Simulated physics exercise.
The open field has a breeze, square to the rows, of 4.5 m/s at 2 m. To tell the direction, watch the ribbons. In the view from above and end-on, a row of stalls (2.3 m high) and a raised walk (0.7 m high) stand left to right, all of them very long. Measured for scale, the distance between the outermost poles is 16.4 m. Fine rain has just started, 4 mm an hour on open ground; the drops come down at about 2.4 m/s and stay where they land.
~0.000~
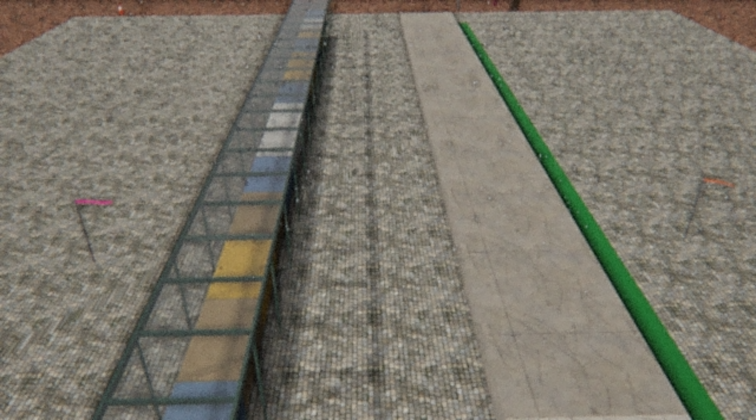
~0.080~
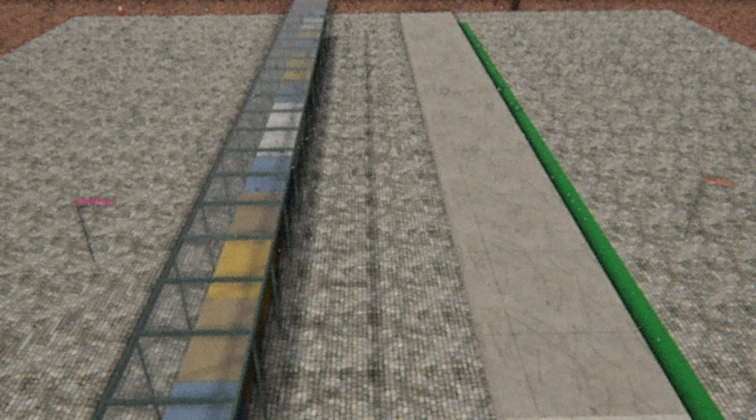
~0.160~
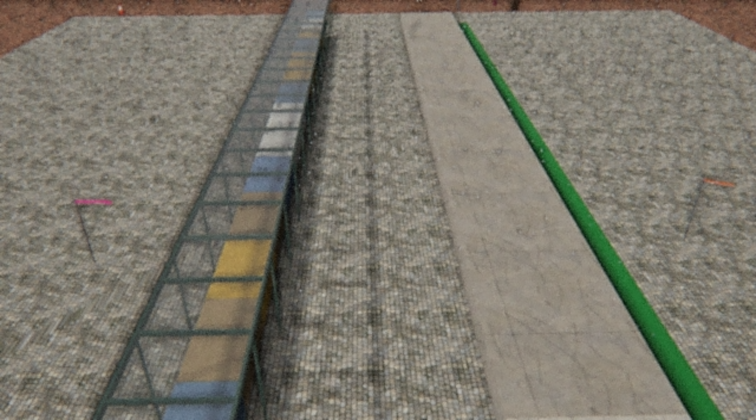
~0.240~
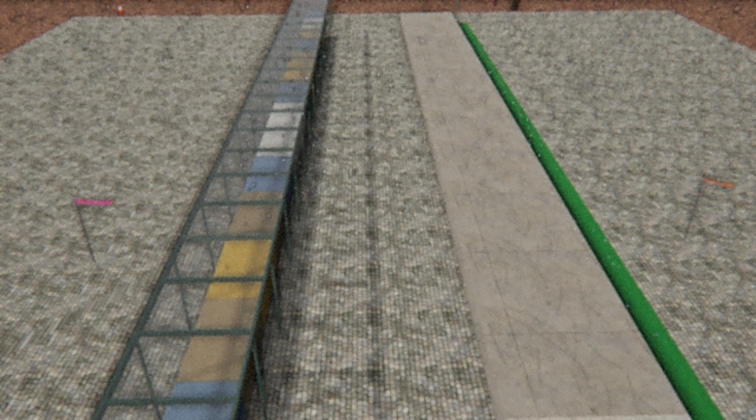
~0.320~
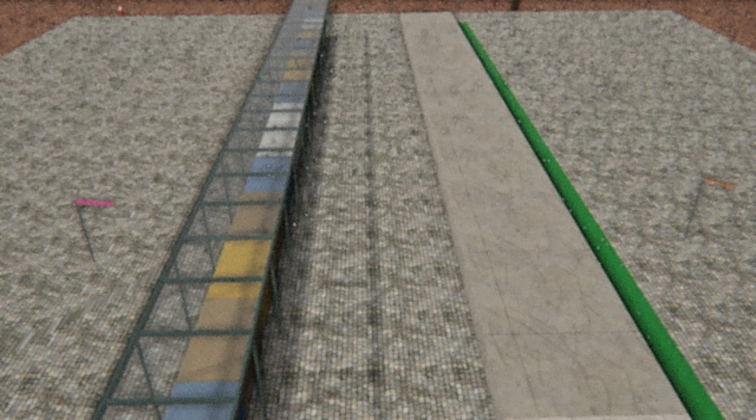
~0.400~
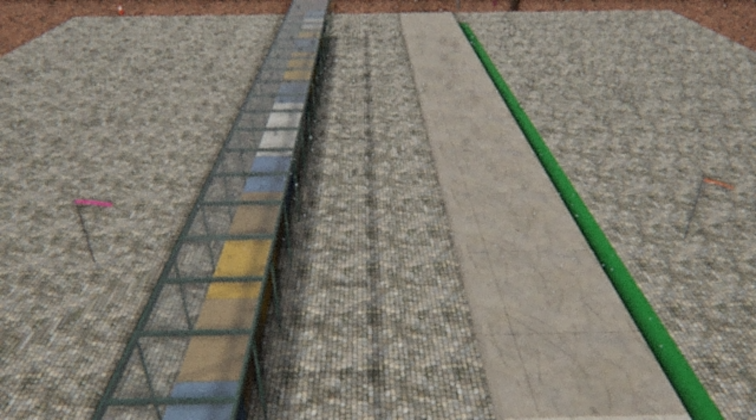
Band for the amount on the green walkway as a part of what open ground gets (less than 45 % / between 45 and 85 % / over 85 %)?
Band: Between 45 and 85 %.
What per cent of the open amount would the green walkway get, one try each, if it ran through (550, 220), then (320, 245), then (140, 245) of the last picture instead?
100 %, then 60 %, then 100 %.
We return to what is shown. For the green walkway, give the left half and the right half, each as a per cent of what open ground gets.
Left about 25 %, right about 100 %.
In 10 minutes the green walkway collects 0.4 mm against 0.7 mm in the open.
In 30 minutes the green walkway collects 1.3 mm against 2.0 mm in the open.
In 60 minutes the green walkway collects 2.5 mm against 4.0 mm in the open, so the green walkway has 63 % of the open amount; the left half of it has 26 %, the right half 101 %.
